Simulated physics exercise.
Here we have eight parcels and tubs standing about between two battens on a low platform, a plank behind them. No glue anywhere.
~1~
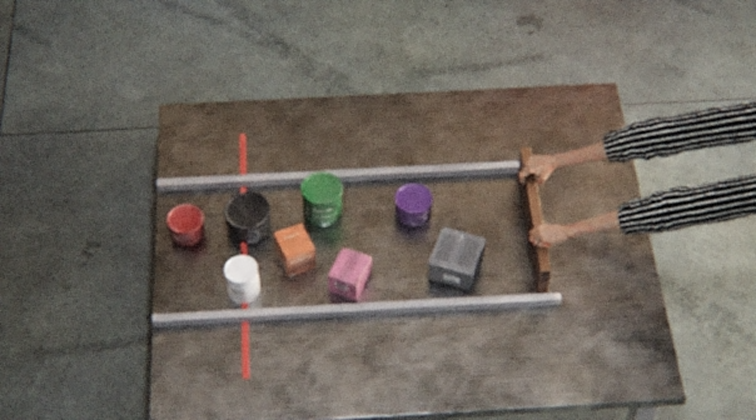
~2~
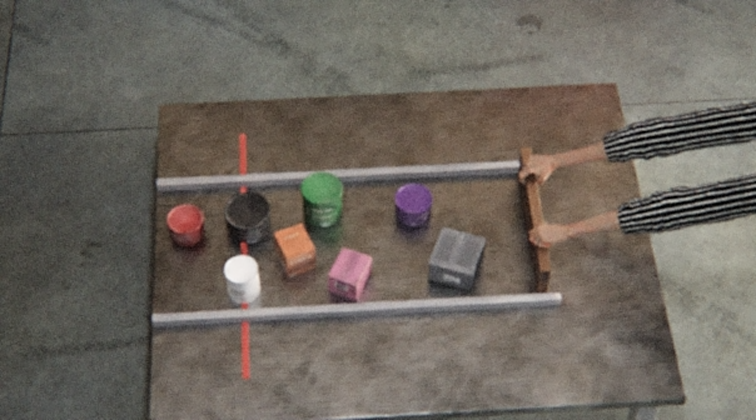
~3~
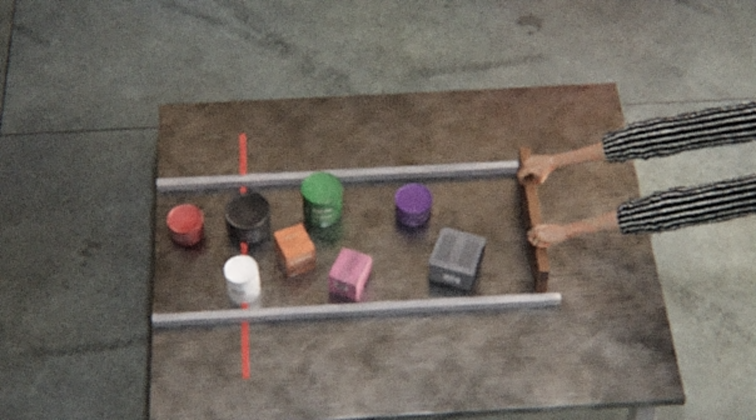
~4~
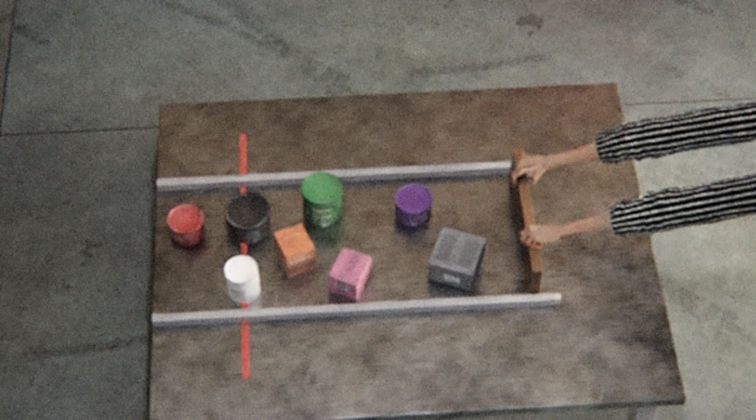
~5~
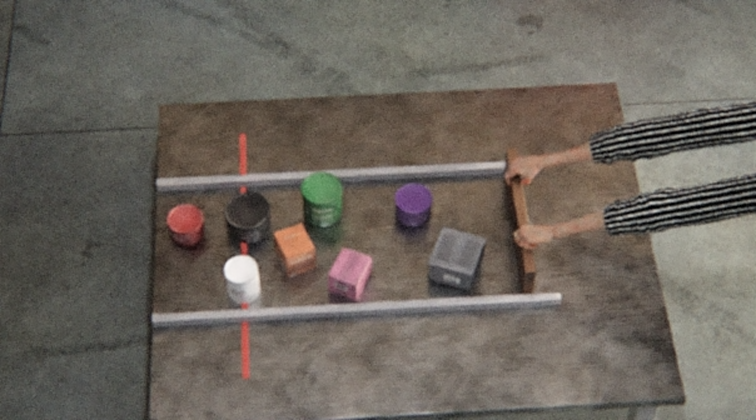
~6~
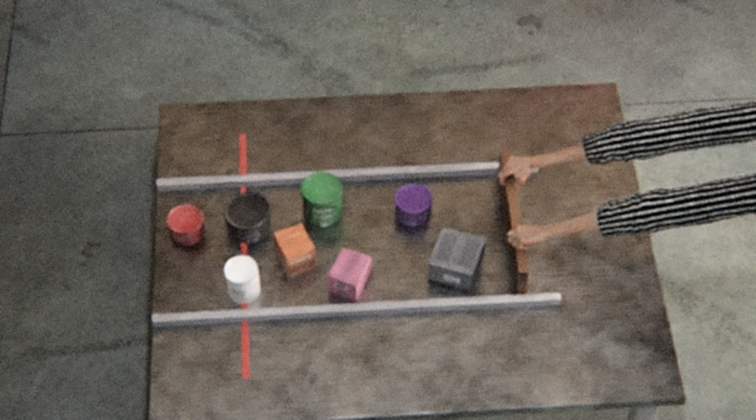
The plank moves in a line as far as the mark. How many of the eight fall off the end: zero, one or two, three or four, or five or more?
Here the number that fall off is one or two.
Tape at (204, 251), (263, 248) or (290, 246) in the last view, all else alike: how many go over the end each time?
The counts: 4, 0 and 0.
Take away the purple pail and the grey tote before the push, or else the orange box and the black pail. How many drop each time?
The counts: 1 and 1.
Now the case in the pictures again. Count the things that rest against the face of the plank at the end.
3 of them.
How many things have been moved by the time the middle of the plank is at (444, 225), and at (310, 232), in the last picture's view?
First 1, then 7.
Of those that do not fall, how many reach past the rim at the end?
That would be 0.
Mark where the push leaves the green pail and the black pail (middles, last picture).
First (222, 192), then (184, 225).
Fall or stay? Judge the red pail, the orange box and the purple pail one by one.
The red pail goes over; the orange box remains up; the purple pail survives.
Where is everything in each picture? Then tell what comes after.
Red pail (186, 225); white canister (243, 279); black pail (248, 218); plank (534, 221); tape (244, 249), in the first frame.
White canister (243, 280); green pail (322, 200), in the second frame.
Black pail (248, 218); pink box (350, 274), in the third frame.
Red pail (186, 225); plank (526, 221), in the fourth frame.
White canister (243, 280); orange box (295, 250), in the fifth frame.
Red pail (186, 225); white canister (243, 280); black pail (248, 218); plank (513, 222); tape (244, 249), in the sixth frame.
Early on, none off yet; red pail at rest near (186, 225); white canister at rest near (243, 280); black pail at rest near (248, 218).
Finally, the number that fall off is one or two; lost, white canister and red pail.
